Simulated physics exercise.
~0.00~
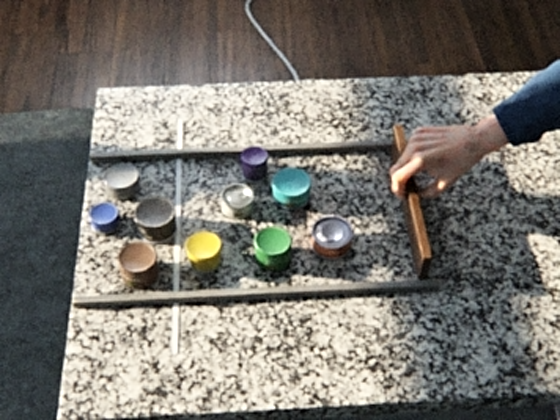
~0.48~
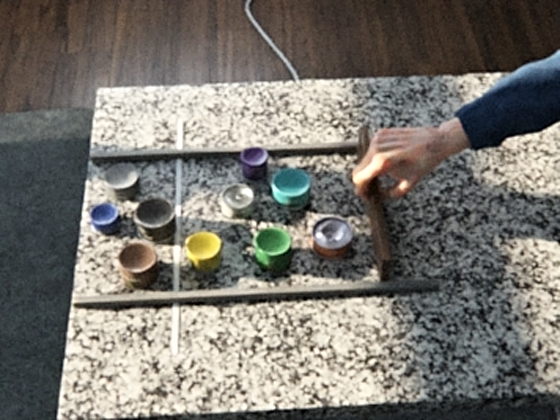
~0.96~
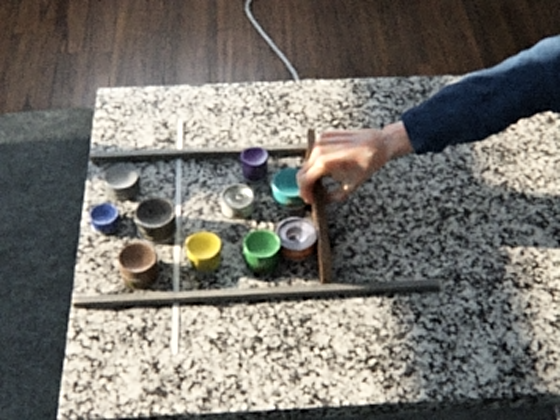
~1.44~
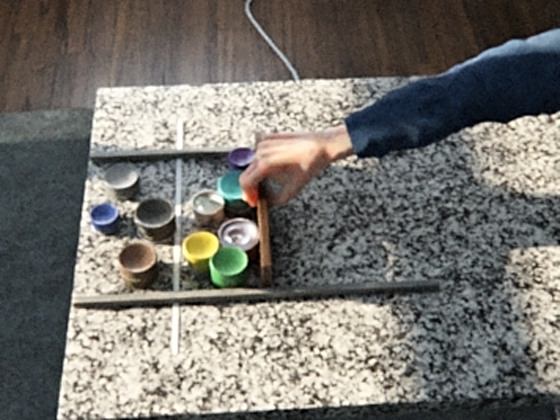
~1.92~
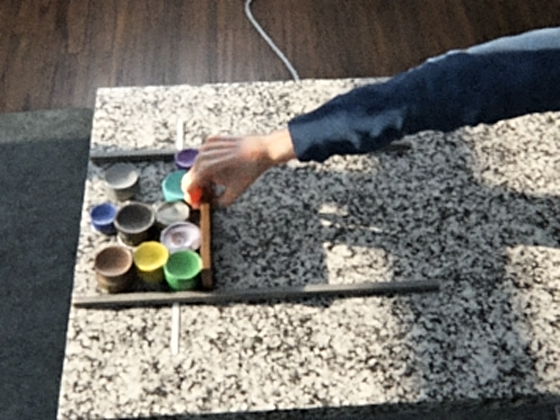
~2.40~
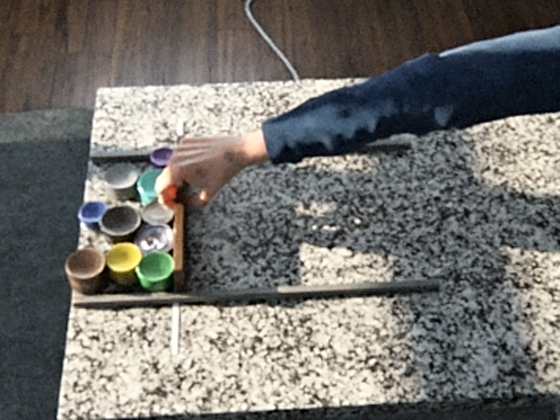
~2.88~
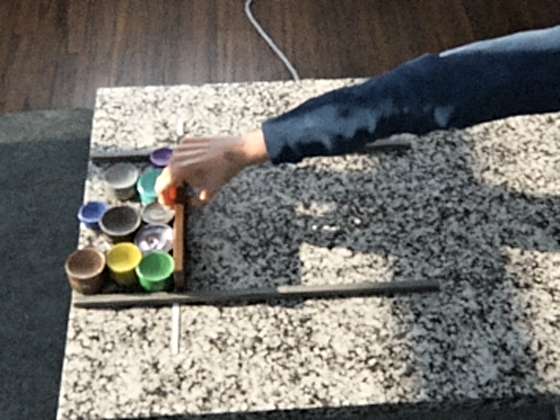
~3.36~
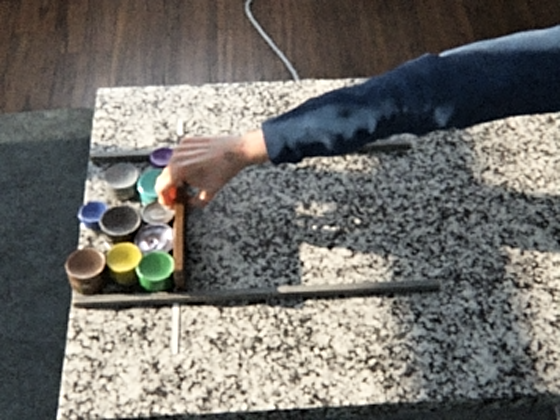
To begin with, a hand holds a wooden board upright at the right of a group of small colourful pots, which sit between two rails on a speckled tabletop. The hand slides the board left, reaching the orange tin and then pressing into the nearby turquoise, green and purple ones. As the board keeps moving left, these pots bunch up and crowd toward the others near the table's left edge. The board halts around the pale tape strip. The hand stays on it while the packed pots rest still, with none fallen off.
